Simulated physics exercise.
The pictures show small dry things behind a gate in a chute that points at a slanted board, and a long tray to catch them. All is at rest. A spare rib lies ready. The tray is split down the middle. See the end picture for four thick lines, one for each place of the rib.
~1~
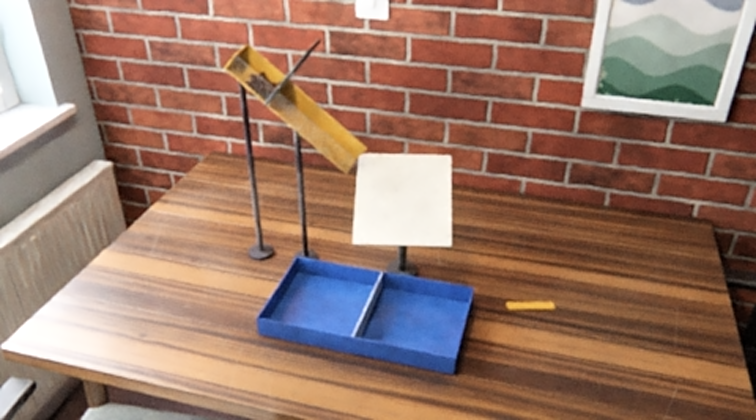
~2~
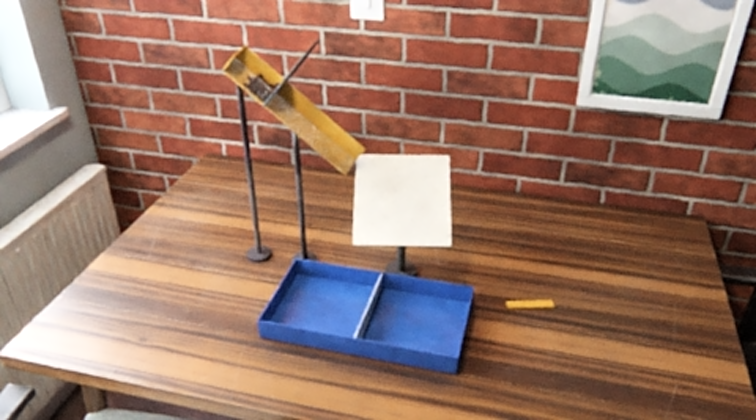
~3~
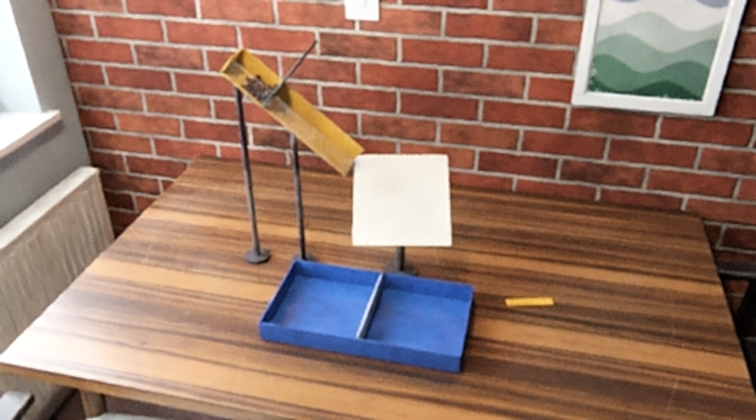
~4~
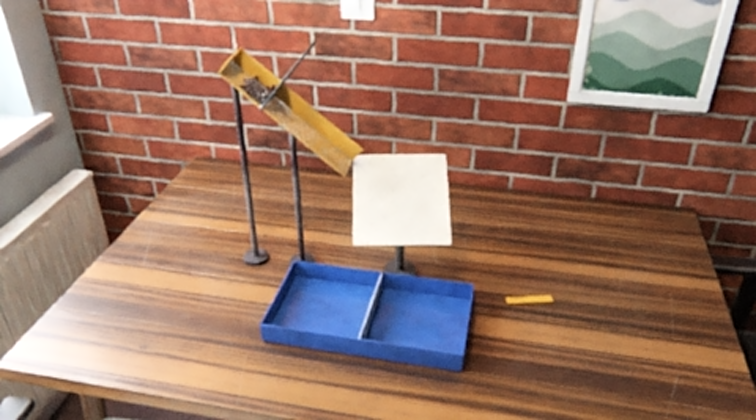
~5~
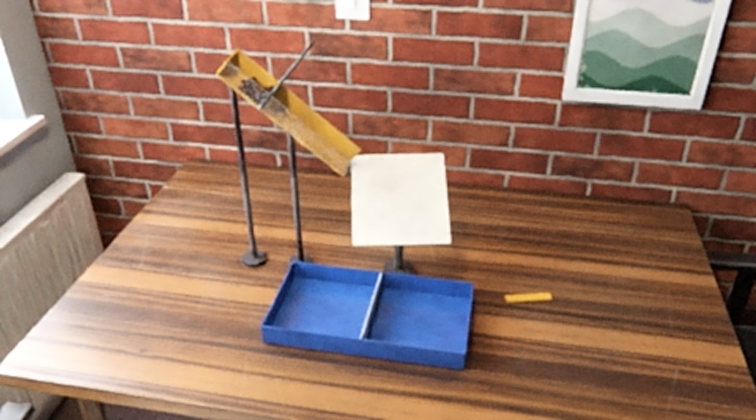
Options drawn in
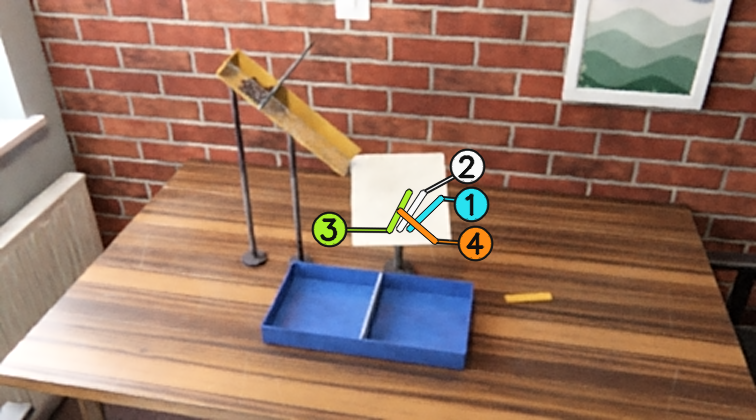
Nothing on the table moved as the view drifted very slightly; a yellow chute holding small dark bits behind a gate slanted toward a tilted white board, behind a divided blue tray.
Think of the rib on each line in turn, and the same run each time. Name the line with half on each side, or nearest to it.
Take 3.
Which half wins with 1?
More lands on the right.
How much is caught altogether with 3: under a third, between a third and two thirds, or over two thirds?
Line 3 gives over two thirds.
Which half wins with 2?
The right half.
On the marked copy, line 1 from (441, 198) to (409, 228); line 2 from (423, 193) to (399, 229); line 3 from (409, 192) to (389, 230); line 4 from (400, 211) to (435, 241).
With 1, of what is caught, not one piece in the left half, every piece in the right.
With 2, of what is caught, about a tenth in the left half, almost all in the right.
With 3, of what is caught, roughly half in the left half, roughly half in the right.
With 4, of what is caught, not one piece in the left half, every piece in the right.
